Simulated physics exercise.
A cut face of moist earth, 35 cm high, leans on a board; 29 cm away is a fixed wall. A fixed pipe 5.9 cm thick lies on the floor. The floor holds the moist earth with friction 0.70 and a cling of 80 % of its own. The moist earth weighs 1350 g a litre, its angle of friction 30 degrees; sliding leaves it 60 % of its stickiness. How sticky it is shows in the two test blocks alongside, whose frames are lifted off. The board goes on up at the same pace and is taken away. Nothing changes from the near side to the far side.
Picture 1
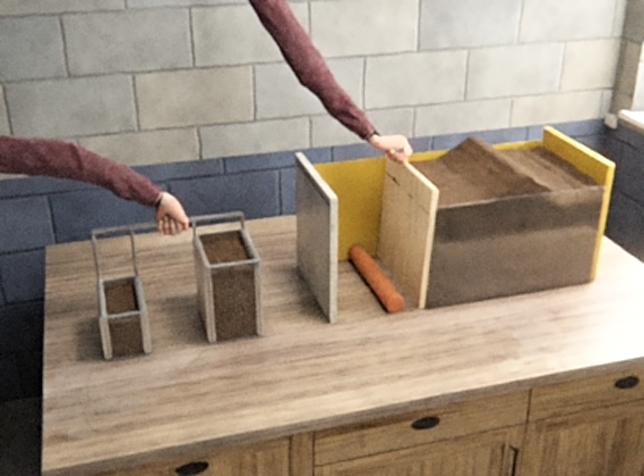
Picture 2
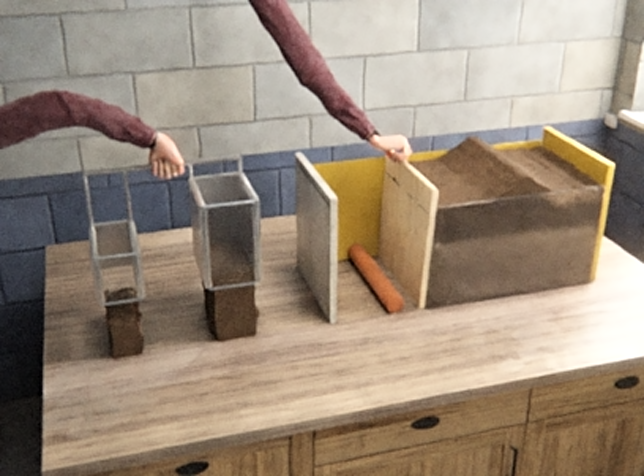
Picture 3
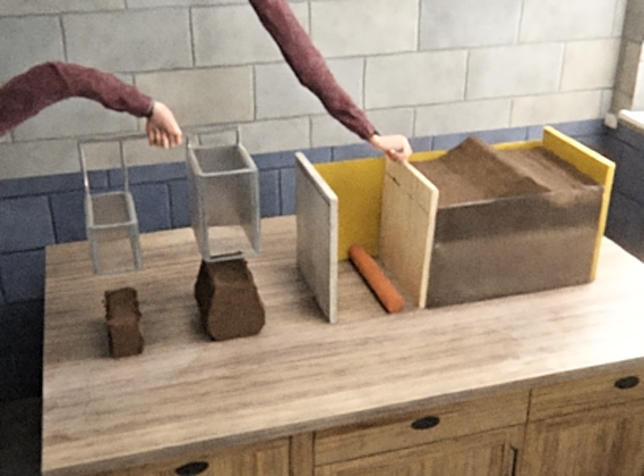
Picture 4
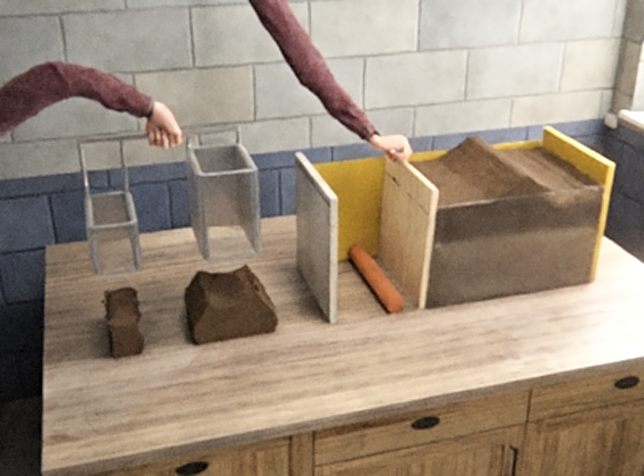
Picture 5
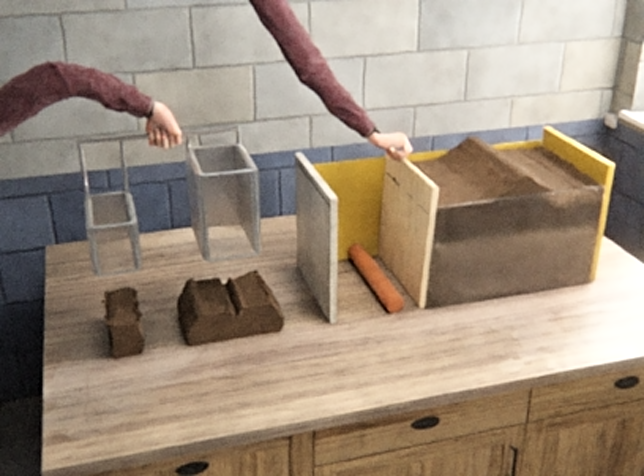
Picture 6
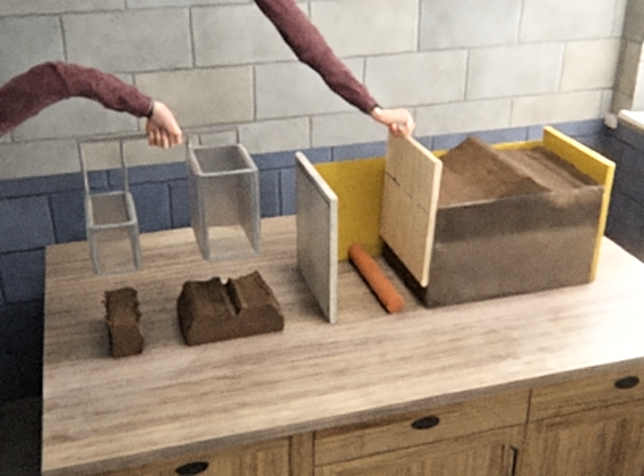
On a wooden worktop against a block wall, one hand lifts two metal moulds off two blocks of brown earth; the small one stands while the larger slumps and splits, then another hand raises a board beside a bigger earth mass.
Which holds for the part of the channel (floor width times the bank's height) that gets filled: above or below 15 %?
Expect above 15 %.
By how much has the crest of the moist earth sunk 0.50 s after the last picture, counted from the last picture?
Some 0.5 cm.
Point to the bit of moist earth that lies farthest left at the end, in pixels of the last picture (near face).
Near (358, 311).
Then, 0.23 s after the last picture, the face still stands, with nothing on top of the pipe; the channel is 0 % full.
Then, 0.50 s after the last picture, the fallen stuff reaches 8 % of the way across, with nothing on top of the pipe; the channel is 4 % full.
Then, 0.77 s after the last picture, the fallen stuff reaches 39 % of the way across, with 12 cm on top of the pipe; the channel is 19 % full.
Then, 1.04 s after the last picture, the fallen stuff reaches 56 % of the way across, with 8.4 cm on top of the pipe; the channel is 20 % full.
Then, 1.37 s after the last picture, at the end, the fallen stuff reaches 77 % of the way across, with 5.5 cm on top of the pipe; the channel is 21 % full.
